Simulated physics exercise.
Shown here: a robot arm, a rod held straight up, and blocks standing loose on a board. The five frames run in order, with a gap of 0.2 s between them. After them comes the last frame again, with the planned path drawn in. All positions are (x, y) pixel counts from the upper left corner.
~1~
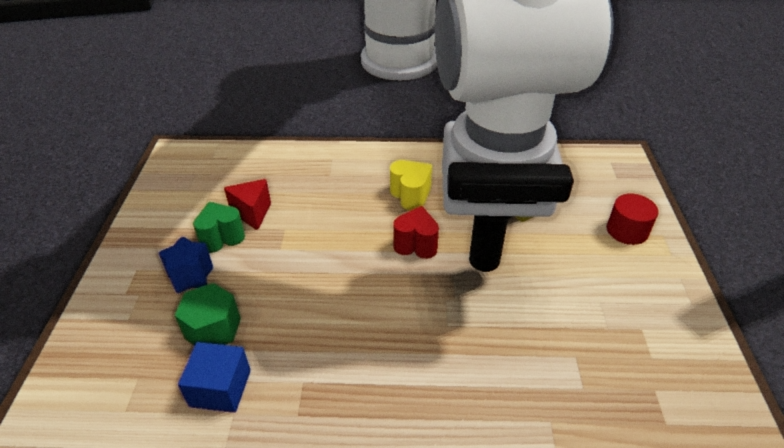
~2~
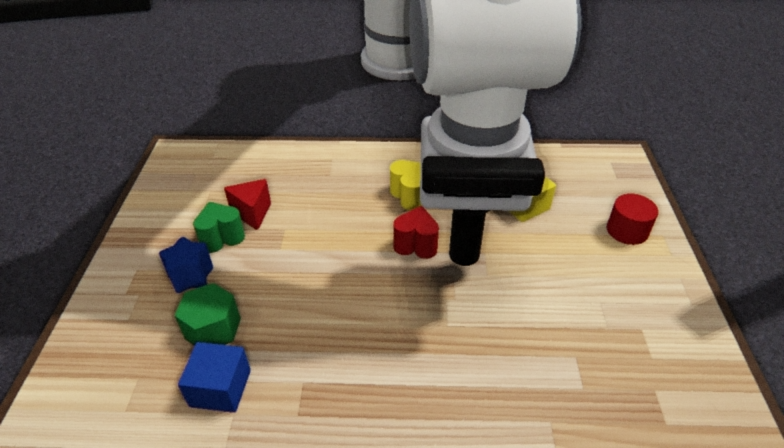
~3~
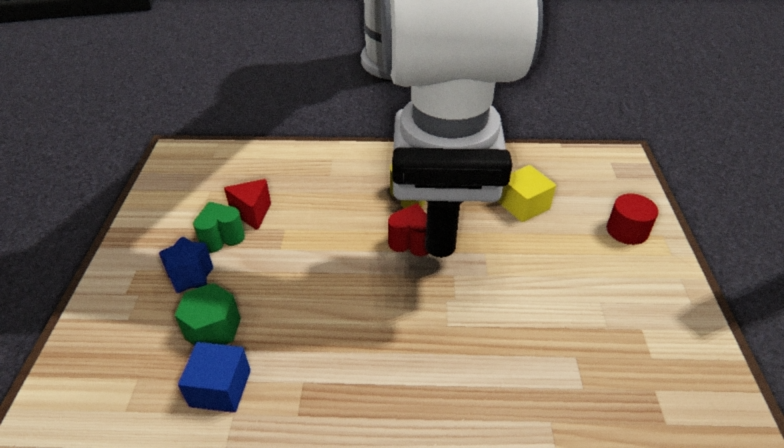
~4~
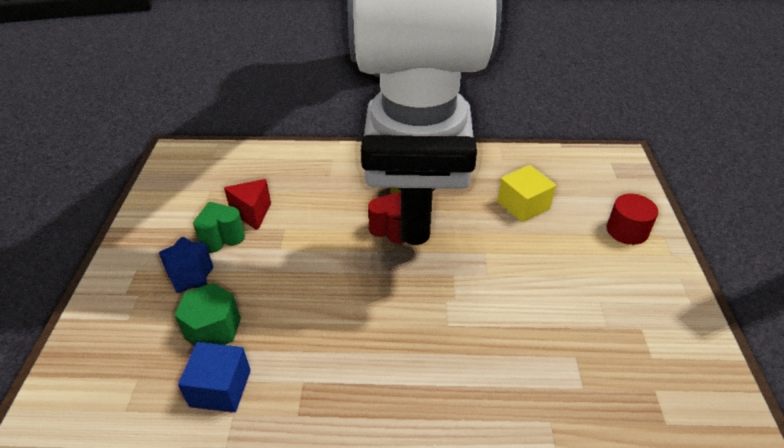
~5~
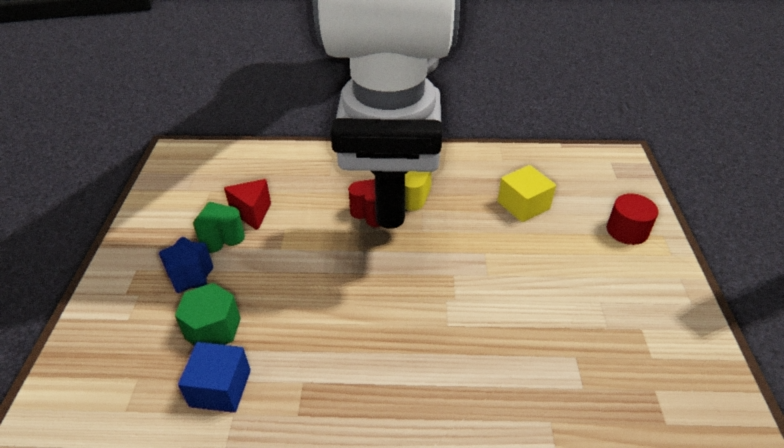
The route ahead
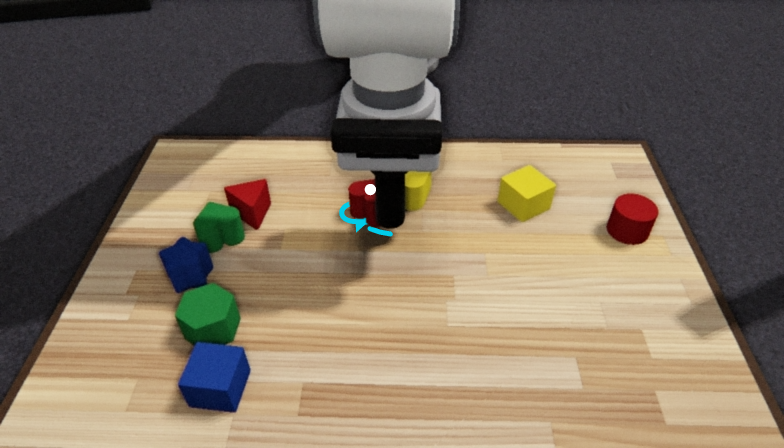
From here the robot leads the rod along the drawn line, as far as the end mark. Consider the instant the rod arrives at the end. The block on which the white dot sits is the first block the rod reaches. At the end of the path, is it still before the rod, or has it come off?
That block remains ahead.
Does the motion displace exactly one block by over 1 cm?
Yes, I think so.
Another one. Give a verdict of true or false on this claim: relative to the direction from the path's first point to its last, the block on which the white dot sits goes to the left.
That statement is not accurate.
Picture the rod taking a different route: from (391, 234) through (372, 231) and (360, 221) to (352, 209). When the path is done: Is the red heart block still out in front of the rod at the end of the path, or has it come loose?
Ahead.
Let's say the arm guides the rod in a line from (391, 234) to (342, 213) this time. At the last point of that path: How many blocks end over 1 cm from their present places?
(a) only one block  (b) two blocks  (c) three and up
Option a.
Drawn move, from (391, 234) over (374, 230) and (362, 223) to (355, 212); the dot is on the red heart block.
The first path, step by step. Halfway along, rod (366, 212); red heart block (359, 180), turned 30° clockwise.
At the end, rod (354, 197); red heart block (356, 166), turned 50° clockwise; yellow heart block still.
